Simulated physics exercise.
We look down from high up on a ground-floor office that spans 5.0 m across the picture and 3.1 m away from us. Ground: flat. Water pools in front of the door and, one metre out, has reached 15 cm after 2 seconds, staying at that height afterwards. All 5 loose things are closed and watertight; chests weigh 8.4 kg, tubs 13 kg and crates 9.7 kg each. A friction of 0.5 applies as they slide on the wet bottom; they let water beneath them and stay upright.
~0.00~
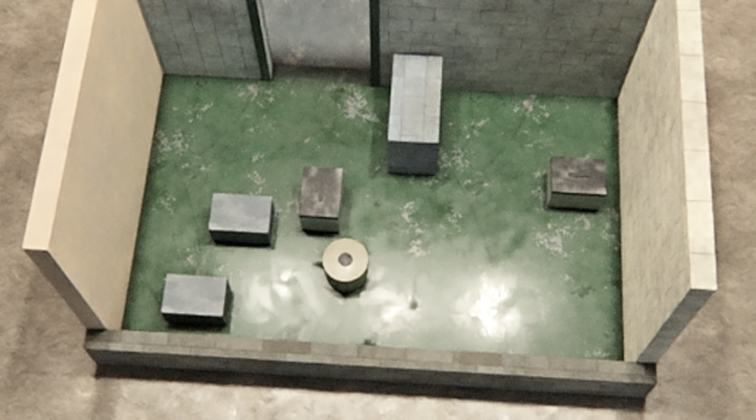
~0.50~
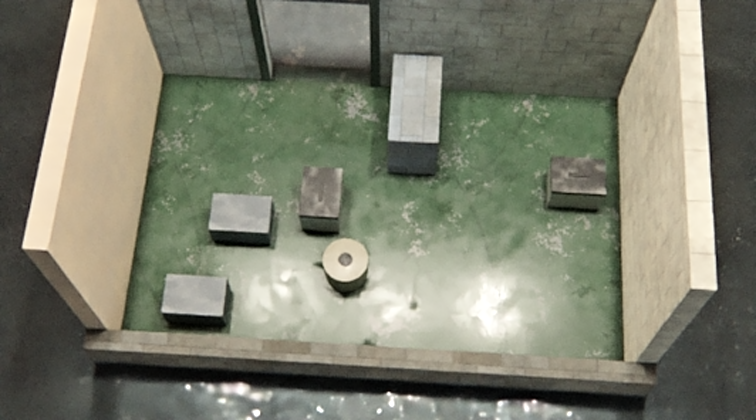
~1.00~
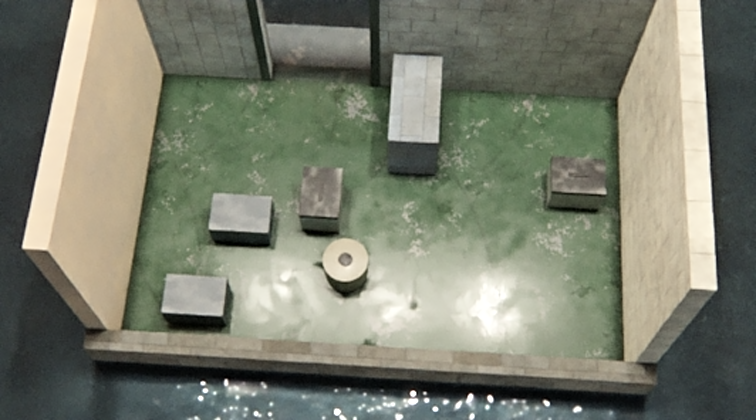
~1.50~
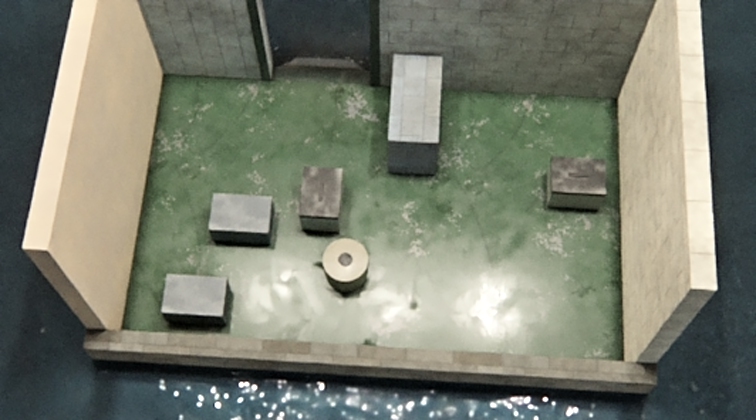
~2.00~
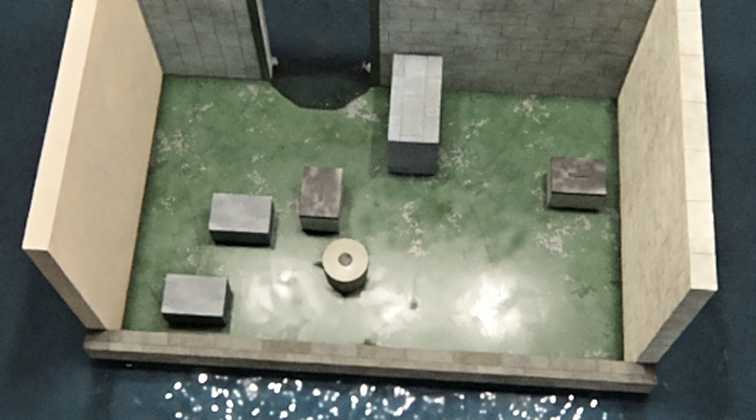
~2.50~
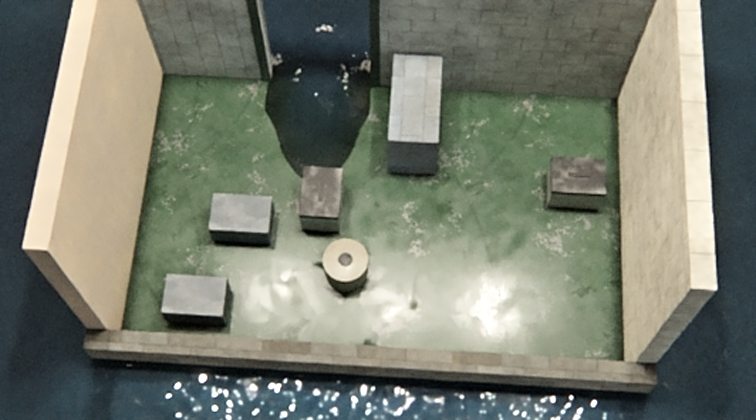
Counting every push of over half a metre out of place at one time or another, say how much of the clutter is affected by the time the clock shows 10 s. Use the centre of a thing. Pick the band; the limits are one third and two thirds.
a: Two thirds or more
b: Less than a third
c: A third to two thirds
Answer: C.
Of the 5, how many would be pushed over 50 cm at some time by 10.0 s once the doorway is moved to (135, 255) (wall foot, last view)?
Then 4.
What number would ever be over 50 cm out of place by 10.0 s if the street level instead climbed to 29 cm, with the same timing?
5.
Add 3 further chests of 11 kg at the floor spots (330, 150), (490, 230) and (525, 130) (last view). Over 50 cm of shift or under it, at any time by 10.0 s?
Well, it goes above, below, below.
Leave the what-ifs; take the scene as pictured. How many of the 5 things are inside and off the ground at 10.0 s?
Then: 3.
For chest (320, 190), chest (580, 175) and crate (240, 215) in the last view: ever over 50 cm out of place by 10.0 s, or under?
Same order as the question: Greater, smaller, greater.
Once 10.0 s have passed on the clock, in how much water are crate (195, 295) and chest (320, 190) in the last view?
First about 8 cm, second about 6 cm.
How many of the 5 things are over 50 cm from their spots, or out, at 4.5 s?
Result: 1.
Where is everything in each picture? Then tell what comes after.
The first picture shows a chest at (579, 175) rests on the ground; a chest at (321, 192) rests on the ground; water covers 0.0 m2; 0 of 5 have shifted.
The second picture shows a chest at (579, 175) rests on the ground; a chest at (321, 192), on the bottom; water covers 0.0 m2; 0 of 5 have shifted.
The third picture shows a chest at (579, 175) rests on the ground; a chest at (321, 192) rests on the ground; water covers 0.0 m2; 0 of 5 have shifted.
The fourth picture shows a chest at (579, 175) rests on the ground; a chest at (321, 192), on the bottom; water covers 0.0 m2; 0 of 5 have shifted.
The fifth picture shows a chest at (579, 175), on the bottom; a chest at (321, 192) rests on the ground; 0.2 m2 under water; 0 of 5 have shifted.
The sixth picture shows a chest at (579, 175), on the bottom; a chest at (321, 192) rests on the ground; water covers 1.0 m2; 0 of 5 have shifted.
After 3.5 s 0 of 5 are over 50 cm from their spots; 0 afloat.
After 4.5 s 1 of 5 are over 50 cm from their spots; 0 afloat.
After 7.0 s 2 of 5 are over 50 cm from their spots; 3 afloat.
After 10.0 s 2 of 5 are over 50 cm from their spots, and 2 have been at some point; 3 afloat.
